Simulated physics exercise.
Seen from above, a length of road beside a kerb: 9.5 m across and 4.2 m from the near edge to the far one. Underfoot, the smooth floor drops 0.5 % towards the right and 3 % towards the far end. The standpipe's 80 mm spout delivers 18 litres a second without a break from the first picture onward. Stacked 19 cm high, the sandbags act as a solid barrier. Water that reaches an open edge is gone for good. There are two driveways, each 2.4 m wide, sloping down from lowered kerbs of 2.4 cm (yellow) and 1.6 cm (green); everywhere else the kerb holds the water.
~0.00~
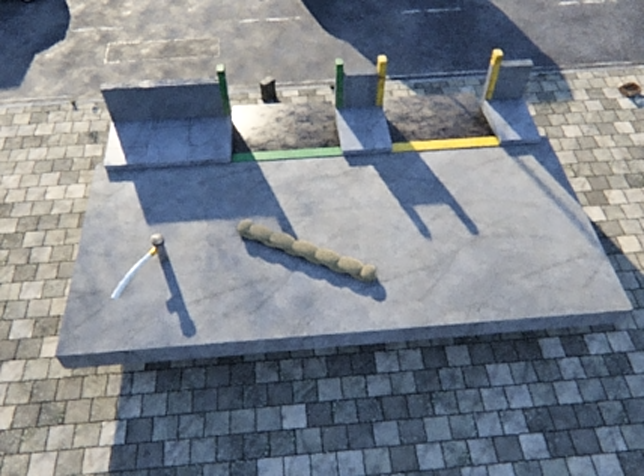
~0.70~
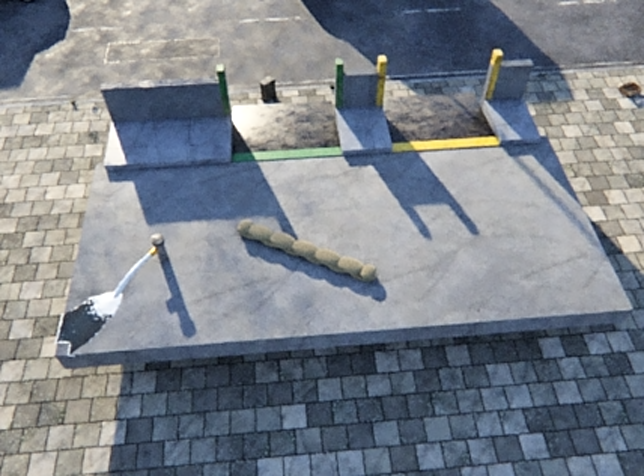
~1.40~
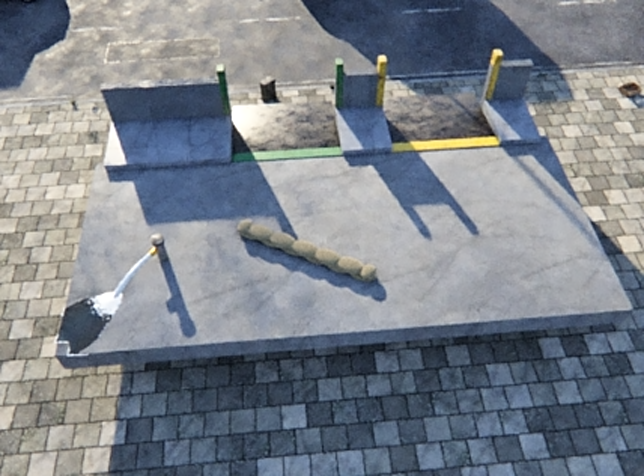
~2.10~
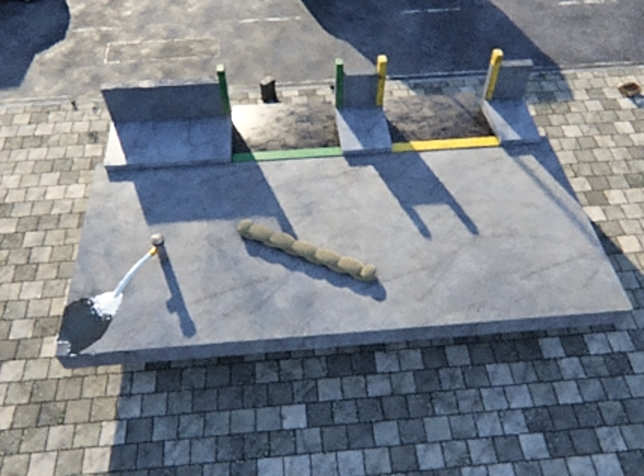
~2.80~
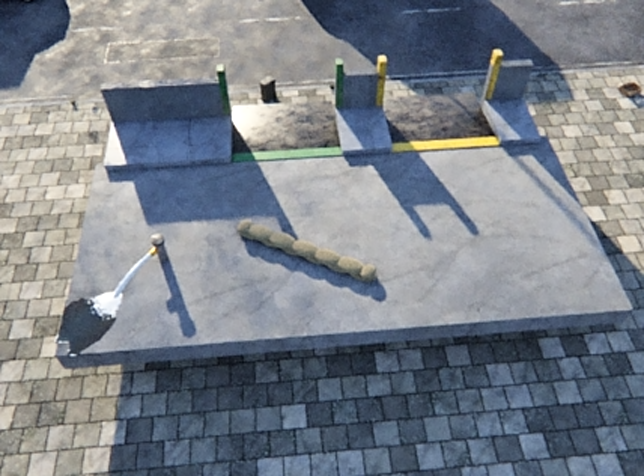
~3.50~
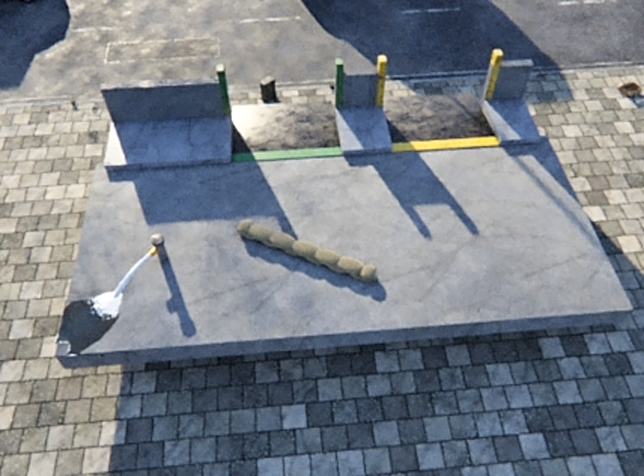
Water arcs from a small spout at the left of a grey slab, lands near its front left corner, and spreads into a small dark, white-flecked patch that then barely changes. The slab, seen from above by an unmoving camera, lies on sunlit paving beside a road. Tan sandbags lie diagonally mid-slab, while low grey walls with green and yellow posts and strips line the far edge.
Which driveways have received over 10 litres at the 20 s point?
The yellow driveway will get less than the stated amount; the green driveway will get less than the stated amount.
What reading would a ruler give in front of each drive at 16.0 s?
Depths in centimetres: Yellow 0.0, green 0.0.
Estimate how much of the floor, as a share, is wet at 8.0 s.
0 %.
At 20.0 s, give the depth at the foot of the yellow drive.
I'd put it at around 0.0 centimetres deep.
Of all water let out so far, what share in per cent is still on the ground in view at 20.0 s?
Close to 4 percent.
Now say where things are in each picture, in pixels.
In the first frame, the jet has just started at (143, 261); the ground is still dry.
In the second frame, from the spout at (143, 261) the water has spread over 0.6 m2; its tip is at (70, 355), and it is 1.6 cm deep on average.
In the third frame, the jet leaves at (143, 261); the sheet reaches (70, 355), 2.3 m away, and wets 0.7 m2.
In the fourth frame, from the spout at (143, 261) the water has spread over 0.7 m2; its tip is at (70, 355), and it is 1.5 cm deep on average.
In the fifth frame, from the spout at (143, 261) the water has spread over 0.7 m2; its tip is at (70, 355), and it is 1.5 cm deep on average.
In the sixth frame, the jet leaves at (143, 261); the sheet reaches (70, 355), 2.3 m away, and wets 0.7 m2.
After 5.0 s water covers under 5 % of the floor and is deepest (7 cm) near (61, 343); yellow driveway not reached, green driveway not reached.
After 8.0 s water covers under 5 % of the floor and is deepest (7 cm) near (61, 343); yellow driveway not reached, green driveway not reached.
After 12.0 s water covers under 5 % of the floor and is deepest (7 cm) near (61, 343); yellow driveway not reached, green driveway not reached.
After 16.0 s water covers under 5 % of the floor and is deepest (7 cm) near (61, 343); yellow driveway not reached, green driveway not reached.
After 20.0 s water covers under 5 % of the floor and is deepest (7 cm) near (61, 343); yellow driveway not reached, green driveway not reached.
